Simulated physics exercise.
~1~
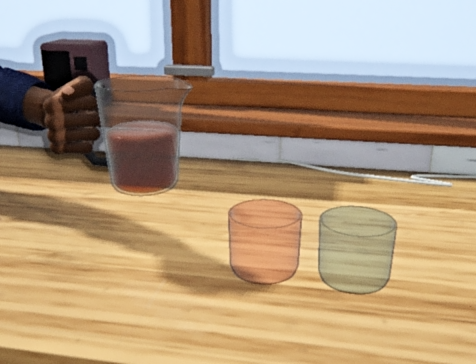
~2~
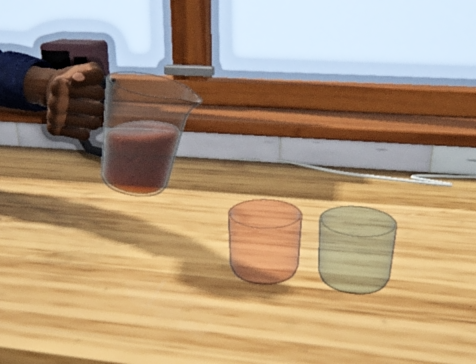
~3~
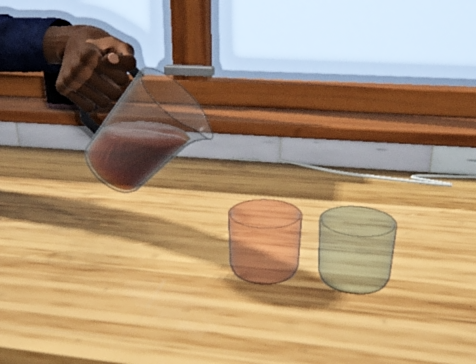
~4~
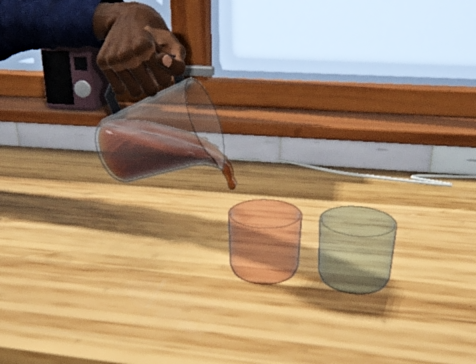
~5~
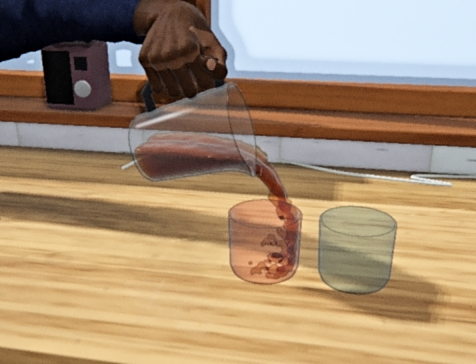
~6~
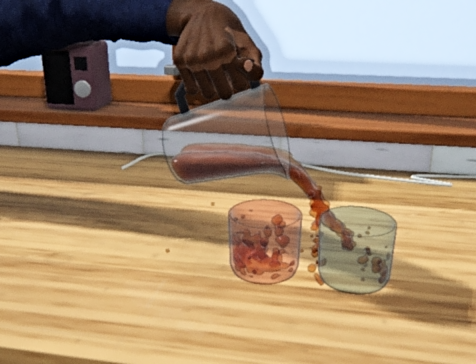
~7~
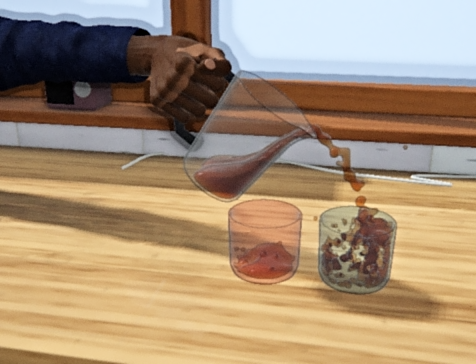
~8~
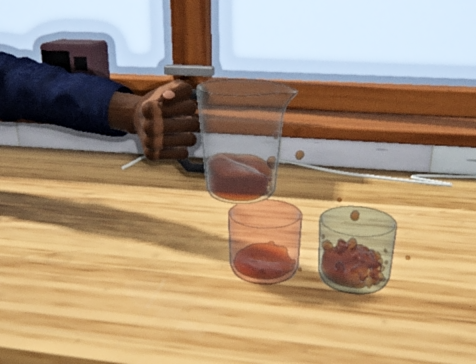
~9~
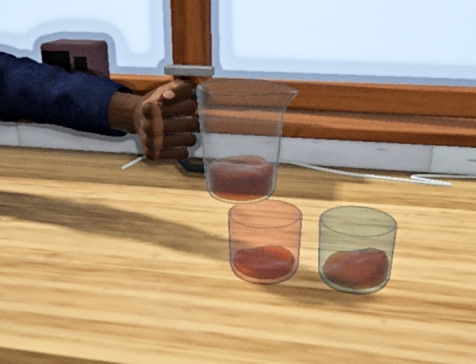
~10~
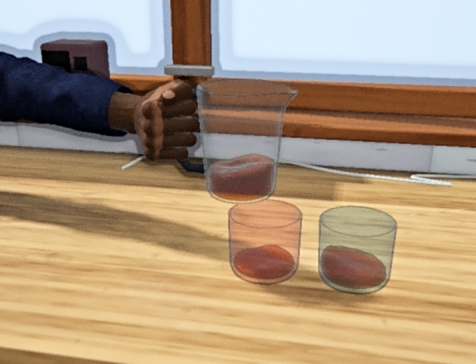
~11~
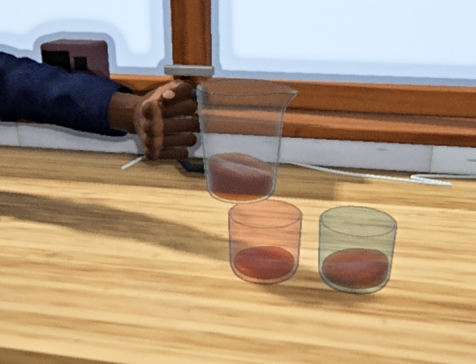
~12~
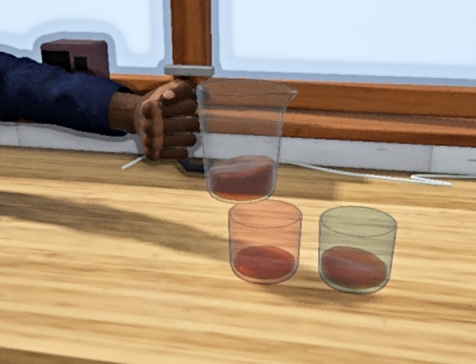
On a wooden surface by a window, a hand tipped a clear pitcher of reddish liquid and swept it right, pouring into the reddish cup, then the greenish one, before levelling it, leaving some liquid in both cups and the pitcher.
